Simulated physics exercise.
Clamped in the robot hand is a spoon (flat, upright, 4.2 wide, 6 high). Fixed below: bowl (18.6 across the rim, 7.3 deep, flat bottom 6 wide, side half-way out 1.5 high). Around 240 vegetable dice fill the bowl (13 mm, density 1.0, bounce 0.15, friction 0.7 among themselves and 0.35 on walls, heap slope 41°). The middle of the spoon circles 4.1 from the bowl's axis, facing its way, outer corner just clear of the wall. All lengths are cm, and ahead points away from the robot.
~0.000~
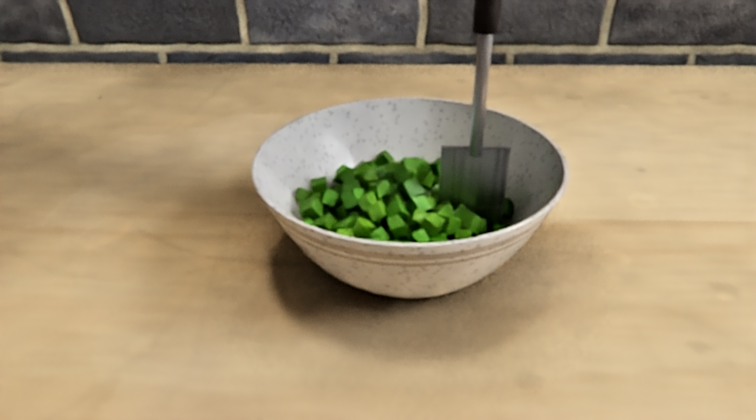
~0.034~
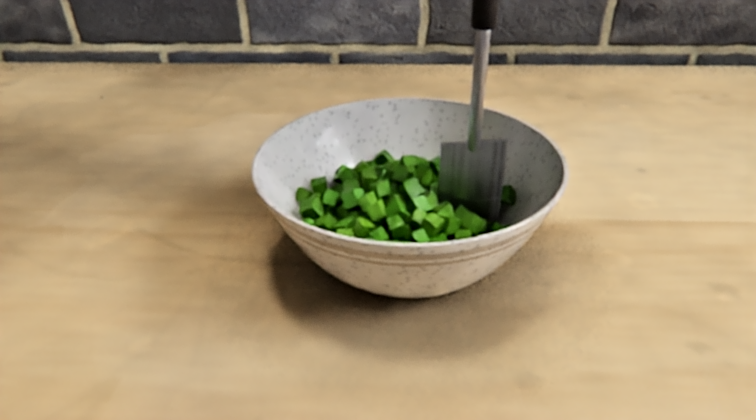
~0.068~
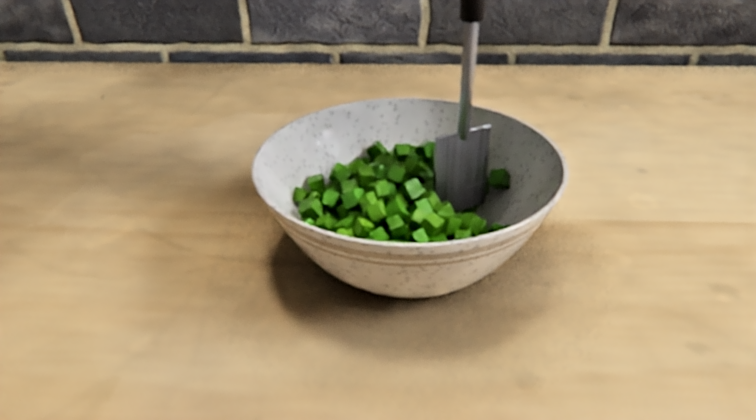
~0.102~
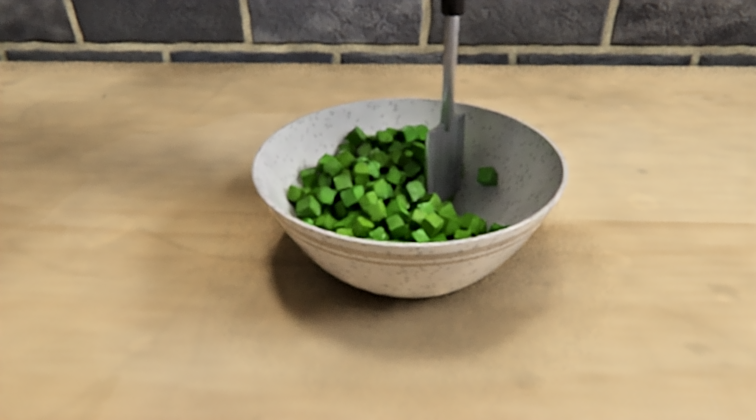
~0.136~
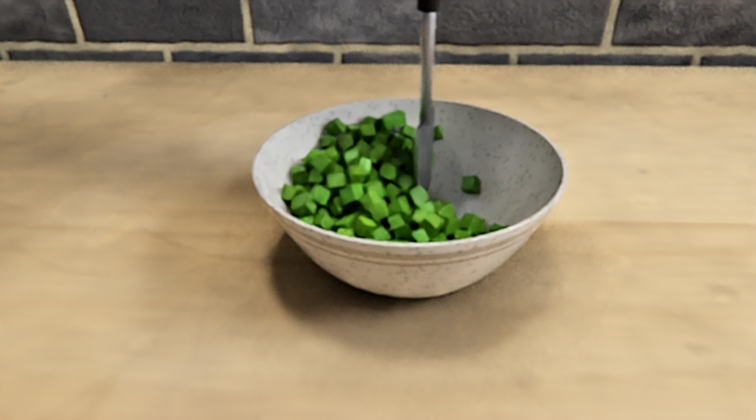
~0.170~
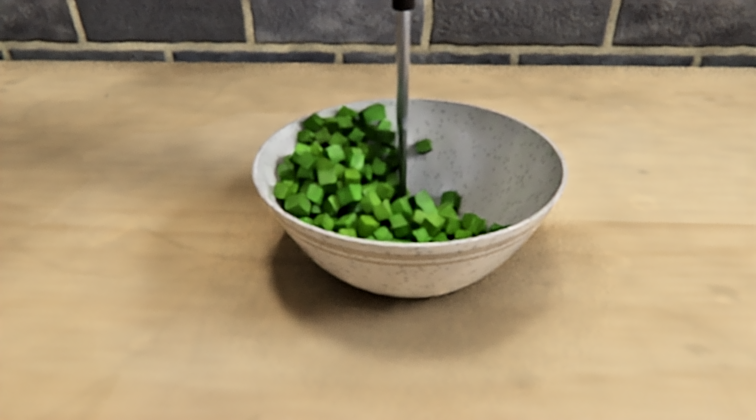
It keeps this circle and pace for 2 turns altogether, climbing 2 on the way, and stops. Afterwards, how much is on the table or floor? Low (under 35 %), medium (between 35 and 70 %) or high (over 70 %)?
Share on the table or floor: Low (under 35 %).
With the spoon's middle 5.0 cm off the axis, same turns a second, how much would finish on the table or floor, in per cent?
Then about 20 per cent.
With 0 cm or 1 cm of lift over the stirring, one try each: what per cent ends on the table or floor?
About 25 and 30 per cent.
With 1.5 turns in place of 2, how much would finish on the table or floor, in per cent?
In that case some 15 per cent.
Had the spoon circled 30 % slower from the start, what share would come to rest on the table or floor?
In that case some 15 per cent.
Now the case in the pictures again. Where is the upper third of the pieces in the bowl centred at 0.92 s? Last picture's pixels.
Near (337, 231).
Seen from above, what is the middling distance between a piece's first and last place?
About 9 cm.
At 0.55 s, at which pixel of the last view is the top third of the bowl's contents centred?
Near (497, 172).
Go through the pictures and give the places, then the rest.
In the first frame, the spoon neck at (478, 124), 0° round; upper third of the load around (397, 204), from x 305 to 505, top at y 160; 238 in the bowl.
In the second frame, the spoon neck at (476, 119), 9° round; upper third of the load around (397, 203), from x 305 to 505, top at y 160.
In the third frame, the spoon neck at (465, 109), 31° round; upper third of the load around (398, 192), from x 300 to 505, top at y 145.
In the fourth frame, the spoon neck at (448, 101), 53° round; upper third of the load around (383, 179), from x 295 to 505, top at y 130.
In the fifth frame, the spoon neck at (426, 96), 75° round; upper third of the load around (366, 175), from x 290 to 505, top at y 120.
In the sixth frame, the spoon neck at (403, 94), 97° round; upper third of the load around (347, 173), from x 285 to 505, top at y 110; 238 in the bowl.
After 0.55 s, 341° round, highest piece 8 above the table; 211 in the bowl, 23 on the table or floor, 4 in flight or on the tool.
After 0.92 s, 225° round, highest piece 9 above the table; 192 in the bowl, 37 on the table or floor, 9 in flight or on the tool.
After 1.31 s, 0° round, highest piece 7 above the table; 190 in the bowl, 48 on the table or floor.
After 2.01 s, 0° round, highest piece 7 above the table; 190 in the bowl, 48 on the table or floor.
In the end, 190 in the bowl, 48 on the table or floor. That is 20 % on the table or floor.
